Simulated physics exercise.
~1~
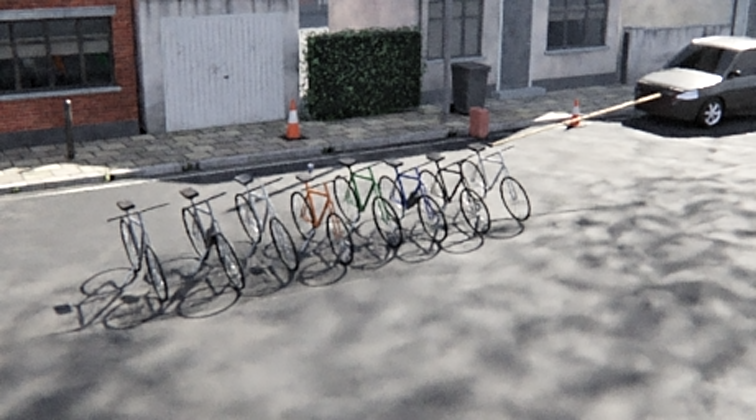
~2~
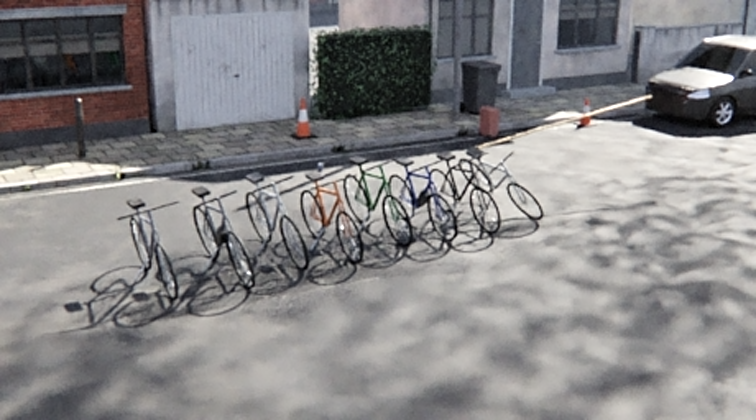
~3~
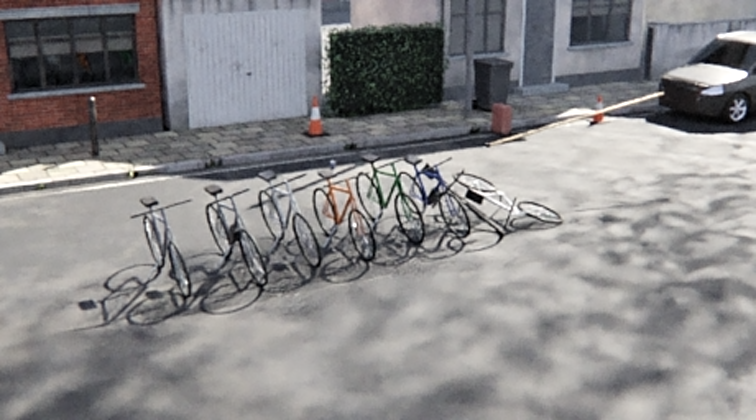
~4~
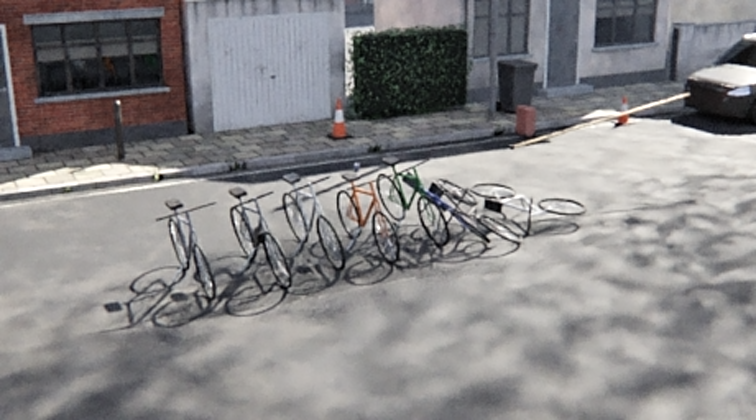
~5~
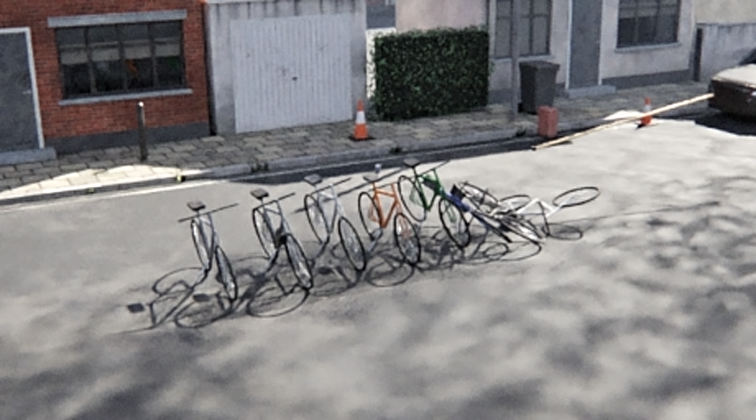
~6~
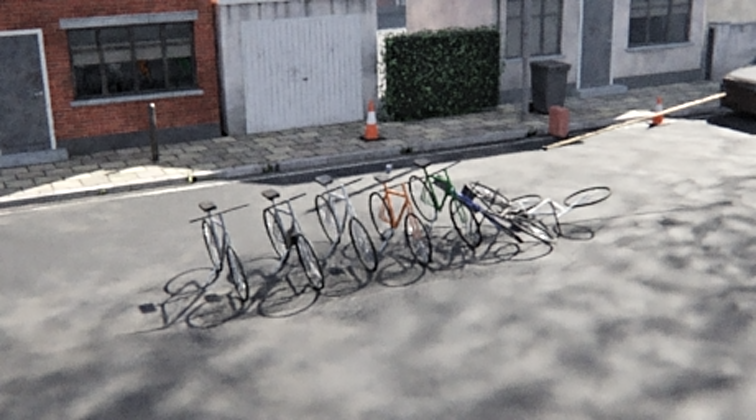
Row of parked bicycles on a street toppling from the right end, three going over while the green, orange and others stay standing.
